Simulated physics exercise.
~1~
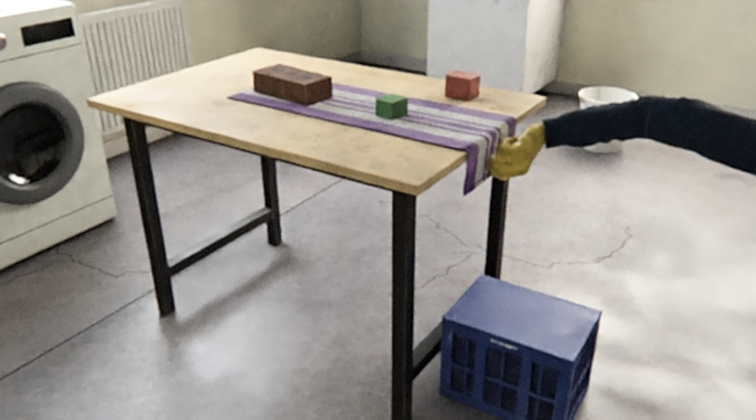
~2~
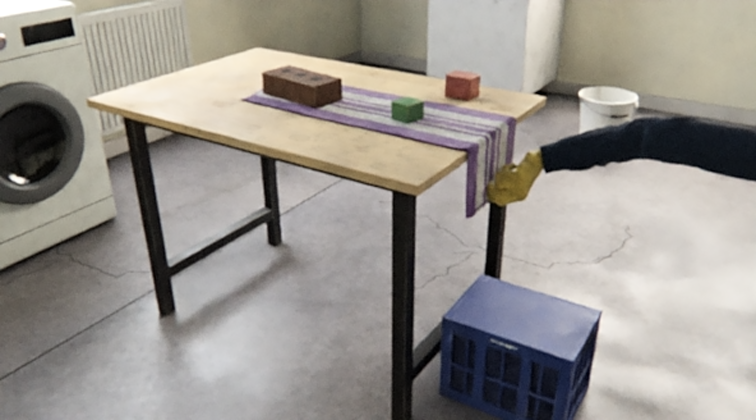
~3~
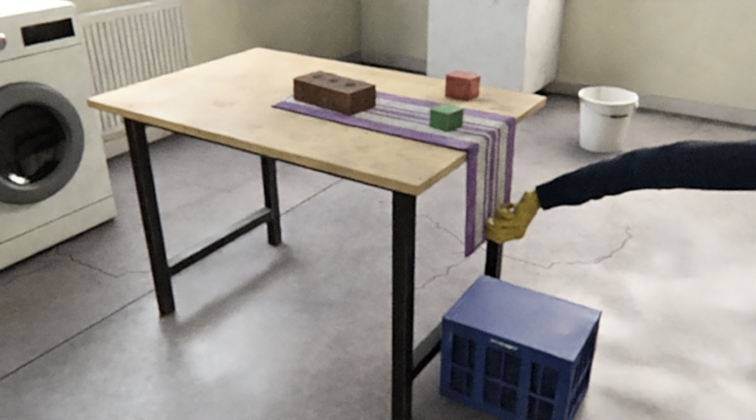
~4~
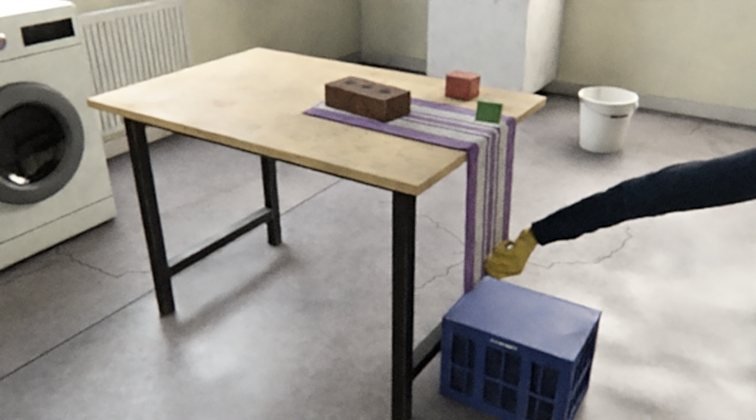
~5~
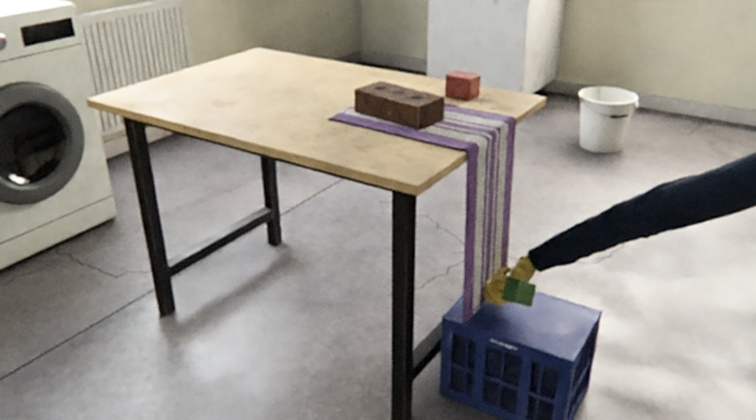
In a bare room with a washing machine and a radiator, a wooden table holds a dark brick, a green block and a red block, with a striped purple scarf hanging over its right end. A yellow-gloved hand grips the hem and draws it steadily downward. The brick and the green block ride along to the right on the cloth, while the red block stays put. The green block reaches the edge, then drops over it. At the end, the hem is down at the blue crate with the green block beside the glove, and the brick and red block remain on the table.
